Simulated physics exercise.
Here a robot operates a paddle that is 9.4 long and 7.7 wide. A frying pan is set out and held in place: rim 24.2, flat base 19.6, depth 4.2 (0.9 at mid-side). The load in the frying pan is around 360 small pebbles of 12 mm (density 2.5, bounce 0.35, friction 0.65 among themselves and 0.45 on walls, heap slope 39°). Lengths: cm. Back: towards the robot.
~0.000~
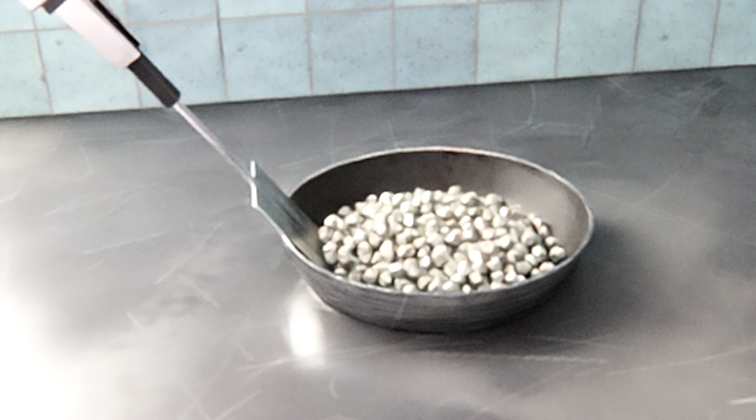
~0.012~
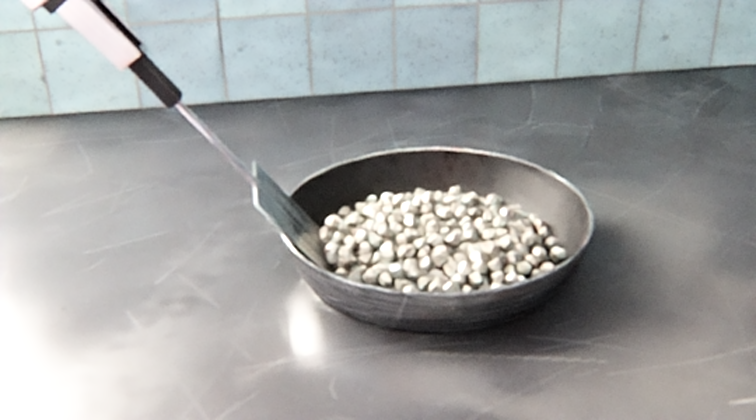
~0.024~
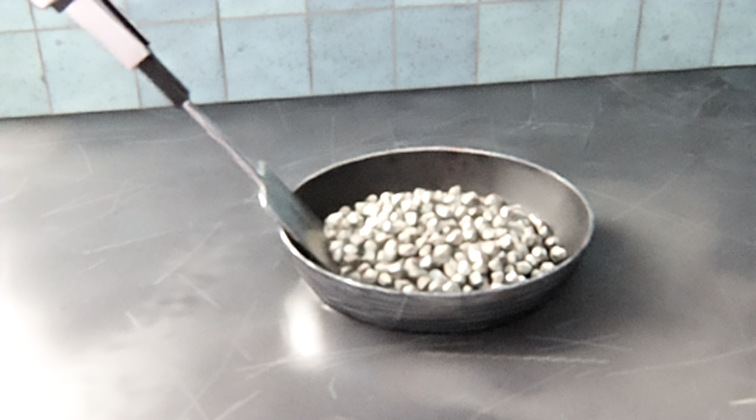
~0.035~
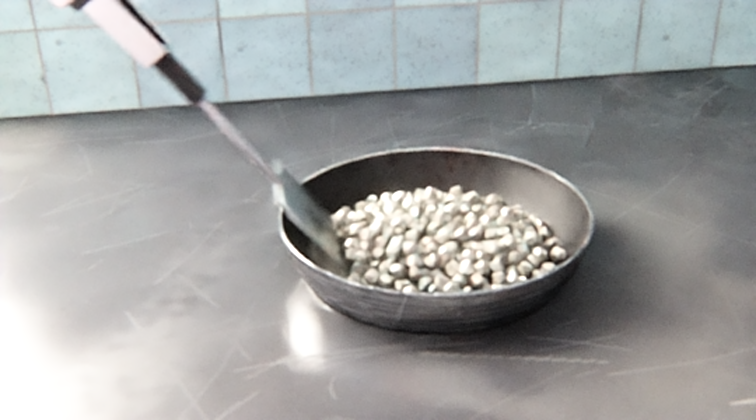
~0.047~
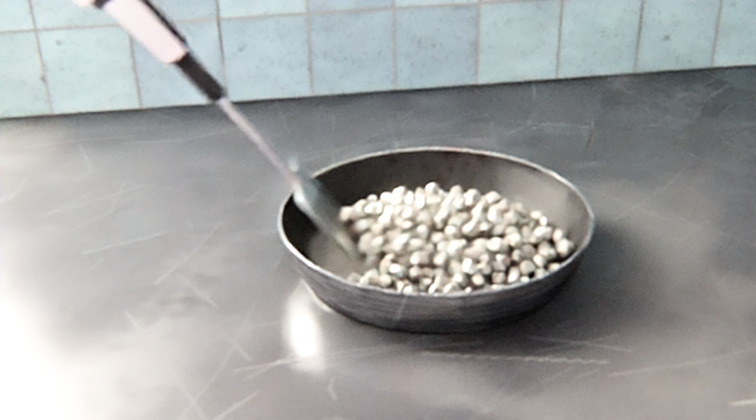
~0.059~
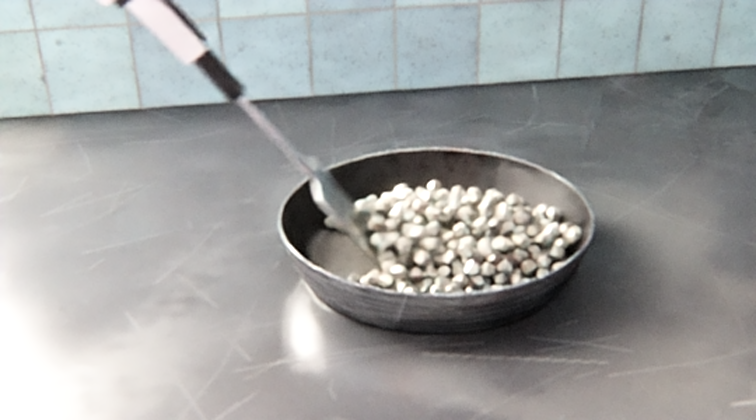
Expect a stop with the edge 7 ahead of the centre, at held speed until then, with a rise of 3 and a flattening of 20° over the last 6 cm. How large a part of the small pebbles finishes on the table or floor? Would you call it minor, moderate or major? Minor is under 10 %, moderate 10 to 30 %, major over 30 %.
I would call it moderate.
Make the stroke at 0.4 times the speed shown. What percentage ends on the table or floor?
Estimate: Approx. 5 %.
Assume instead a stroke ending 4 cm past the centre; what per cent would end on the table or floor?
Then roughly 10 percent would finish on the table or floor.
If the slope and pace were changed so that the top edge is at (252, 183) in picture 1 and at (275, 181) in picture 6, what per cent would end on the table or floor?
About 0 per cent.
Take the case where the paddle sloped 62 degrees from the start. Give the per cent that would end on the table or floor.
That would leave close to 20 per cent on the table or floor.
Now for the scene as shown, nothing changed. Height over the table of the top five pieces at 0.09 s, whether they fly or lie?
Estimated height above table: Approx. 6 cm.
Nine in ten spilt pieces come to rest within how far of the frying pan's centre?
Around 35 centimetres.
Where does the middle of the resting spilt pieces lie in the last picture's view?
Near pixel (701, 229).
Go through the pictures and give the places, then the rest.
The first picture shows paddle top edge at (253, 182), sloping 54°; upper third of the load around (427, 236), from x 325 to 555, top at y 195; 361 in the frying pan.
The second picture shows paddle top edge at (255, 182), sloping 54°; upper third of the load around (427, 235), from x 330 to 560, top at y 195.
The third picture shows paddle top edge at (262, 181), sloping 54°; upper third of the load around (424, 235), from x 330 to 560, top at y 195.
The fourth picture shows paddle top edge at (277, 180), sloping 54°; upper third of the load around (423, 232), from x 330 to 560, top at y 195.
The fifth picture shows paddle top edge at (295, 179), sloping 54°; upper third of the load around (437, 227), from x 330 to 565, top at y 190.
The sixth picture shows paddle top edge at (314, 177), sloping 54°; upper third of the load around (441, 224), from x 330 to 575, top at y 185; 361 in the frying pan.
By 0.09 s, sloping 54°, highest piece 6 above the table; 361 in the frying pan.
By 0.12 s, sloping 48°, highest piece 7 above the table; 361 in the frying pan.
By 0.33 s, sloping 34°, highest piece 16 above the table; 291 in the frying pan, 60 on the table or floor, 10 on the blade or in flight.
By 1.38 s, sloping 34°, highest piece 5 above the table; 290 in the frying pan, 71 on the table or floor.
Final count, 290 in the frying pan, 71 on the table or floor. That is 20 % on the table or floor.
